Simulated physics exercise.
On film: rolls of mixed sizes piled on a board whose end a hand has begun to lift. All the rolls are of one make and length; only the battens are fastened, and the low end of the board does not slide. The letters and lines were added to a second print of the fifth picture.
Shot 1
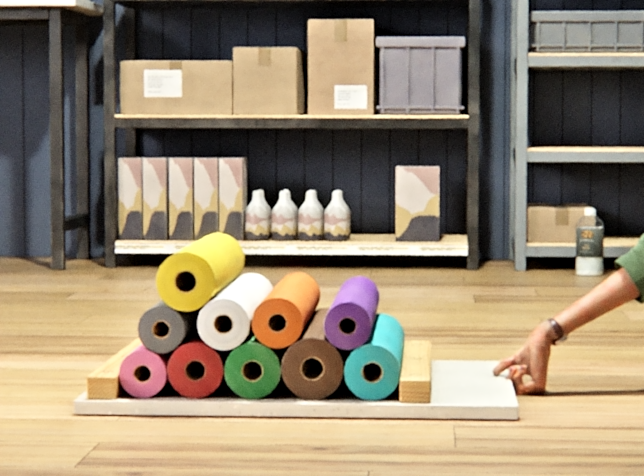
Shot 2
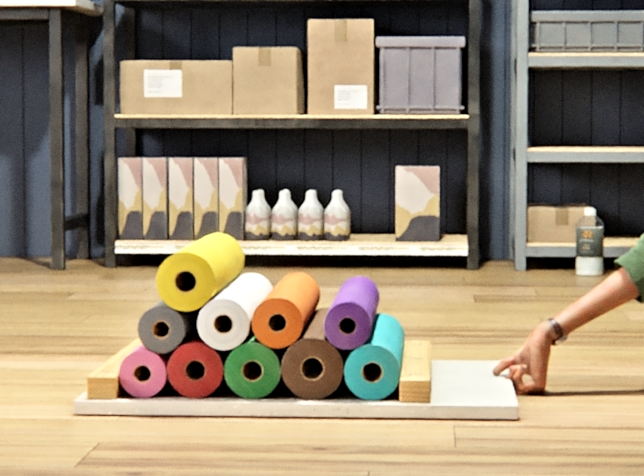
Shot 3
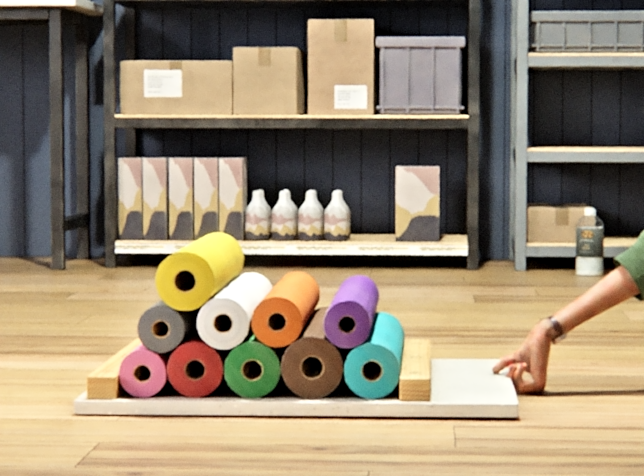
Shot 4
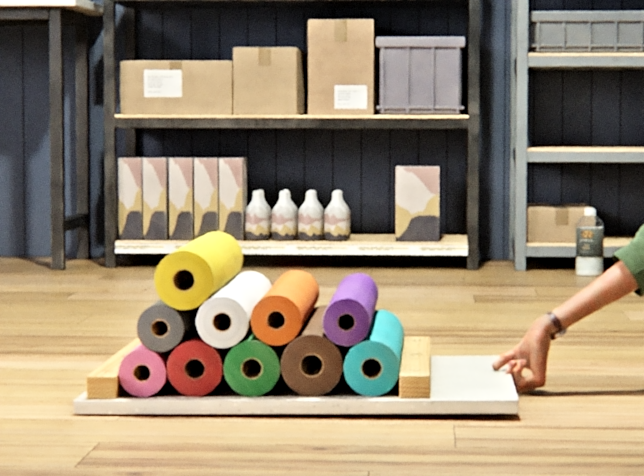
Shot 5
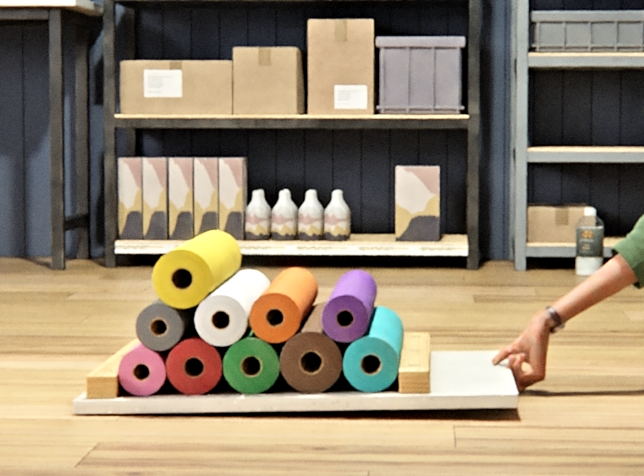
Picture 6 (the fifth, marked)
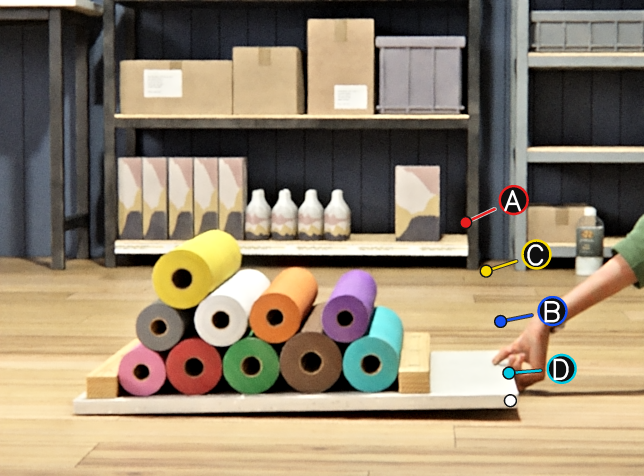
A hand slightly raising the right end of a board stacked with colourful rolls, the pile tilting gently leftward with it.
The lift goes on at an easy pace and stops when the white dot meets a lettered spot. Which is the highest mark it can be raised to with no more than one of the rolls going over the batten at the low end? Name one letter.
Lift it to C and no more.
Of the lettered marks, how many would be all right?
Three of the four.
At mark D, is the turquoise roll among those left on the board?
Yes.
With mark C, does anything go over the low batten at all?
No.
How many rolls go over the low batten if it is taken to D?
It comes to none.
On the marked copy, A at (466, 223); B at (501, 321); C at (486, 271); D at (509, 373); the white dot at (510, 401).
Following C. Soon after the start, board at 14°.
Later, board at 19°.
In the end, board at 19°, none over the low batten.
As for the rest, A two over the low batten (grey, yellow); B none over the low batten; D none over the low batten.
